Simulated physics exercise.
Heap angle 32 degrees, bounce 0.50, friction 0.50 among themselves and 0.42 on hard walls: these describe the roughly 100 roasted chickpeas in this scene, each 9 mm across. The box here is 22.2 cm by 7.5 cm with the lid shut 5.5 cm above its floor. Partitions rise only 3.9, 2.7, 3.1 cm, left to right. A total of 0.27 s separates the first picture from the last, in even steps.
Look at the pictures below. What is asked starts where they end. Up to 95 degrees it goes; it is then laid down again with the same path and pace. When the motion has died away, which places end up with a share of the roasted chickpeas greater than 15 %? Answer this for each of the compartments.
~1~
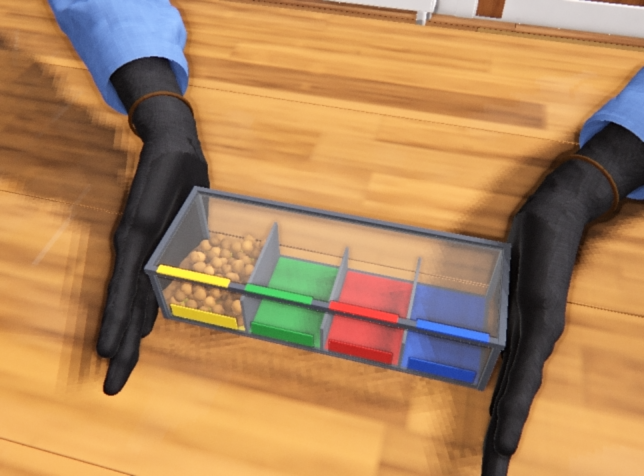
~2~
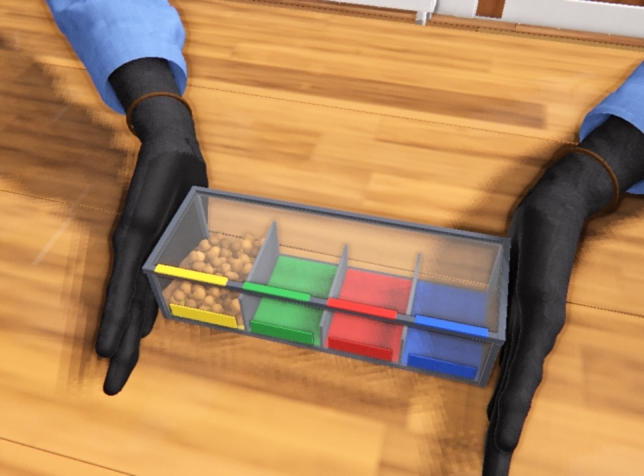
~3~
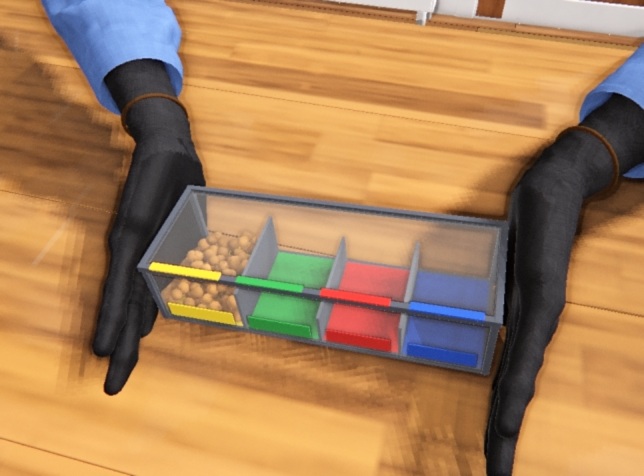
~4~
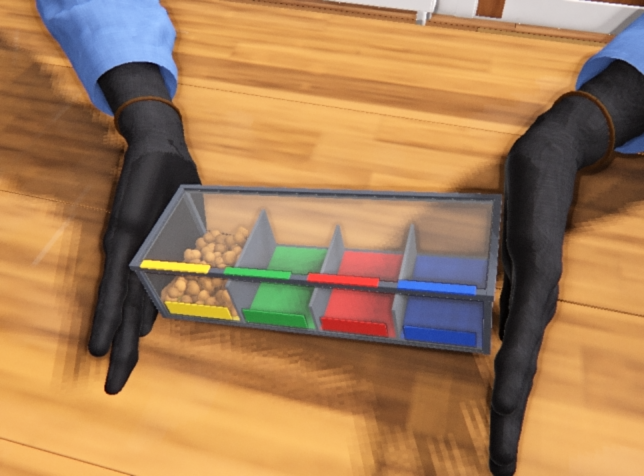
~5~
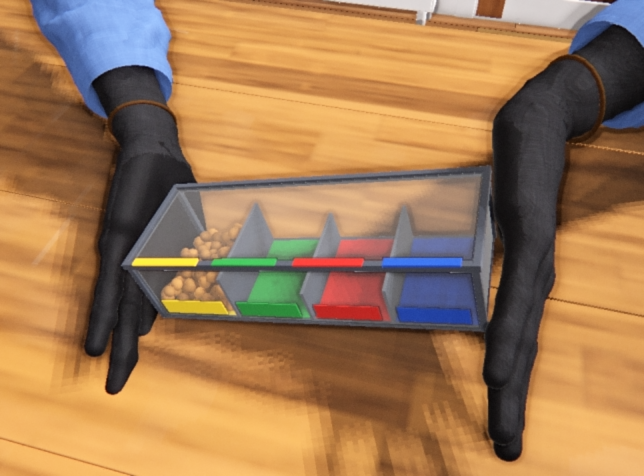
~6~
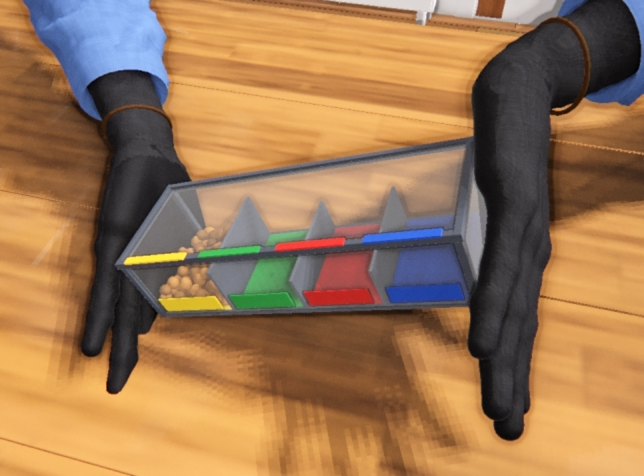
Red - no; blue - no; green - no; yellow - yes.
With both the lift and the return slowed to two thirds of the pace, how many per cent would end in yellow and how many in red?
My answer: Yellow gets 100 %, while red gets 0 %.
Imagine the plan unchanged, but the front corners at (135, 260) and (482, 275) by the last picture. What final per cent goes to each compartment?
Red 0 %; blue 0 %; green 0 %; yellow 100 %.
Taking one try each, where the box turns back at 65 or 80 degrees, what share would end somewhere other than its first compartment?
I'd put them near 0 and 0 percent in that order.
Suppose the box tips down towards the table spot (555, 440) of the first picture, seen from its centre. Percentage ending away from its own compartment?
About 25 per cent.
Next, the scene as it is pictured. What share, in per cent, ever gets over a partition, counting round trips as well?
The share is close to 0 percent.
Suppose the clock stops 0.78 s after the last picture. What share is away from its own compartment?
0 %.
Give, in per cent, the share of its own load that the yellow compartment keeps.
Fraction kept: Approx. 100 %.
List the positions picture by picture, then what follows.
The first frame shows box tilt 0 degrees, front corners at (153, 268) and (498, 341); yellow 100 %.
The second frame shows box tilt 1 degrees, front corners at (151, 267) and (497, 336).
The third frame shows box tilt 5 degrees, front corners at (146, 266) and (495, 319), lowest corner left back.
The fourth frame shows box tilt 11 degrees, front corners at (138, 264) and (487, 293), lowest corner left back.
The fifth frame shows box tilt 16 degrees, front corners at (131, 263) and (474, 264), lowest corner left back.
The sixth frame shows box tilt 22 degrees, front corners at (124, 263) and (455, 233), lowest corner left back; yellow 100 %.
Then, 0.78 s after the last picture, tilt 94 degrees; yellow 100 %.
Then, 1.30 s after the last picture, tilt 41 degrees; yellow 100 %.
Then, 1.89 s after the last picture, tilt 0 degrees; yellow 100 %.
In the end, red 0 %, blue 0 %, green 0 %, yellow 100 %.
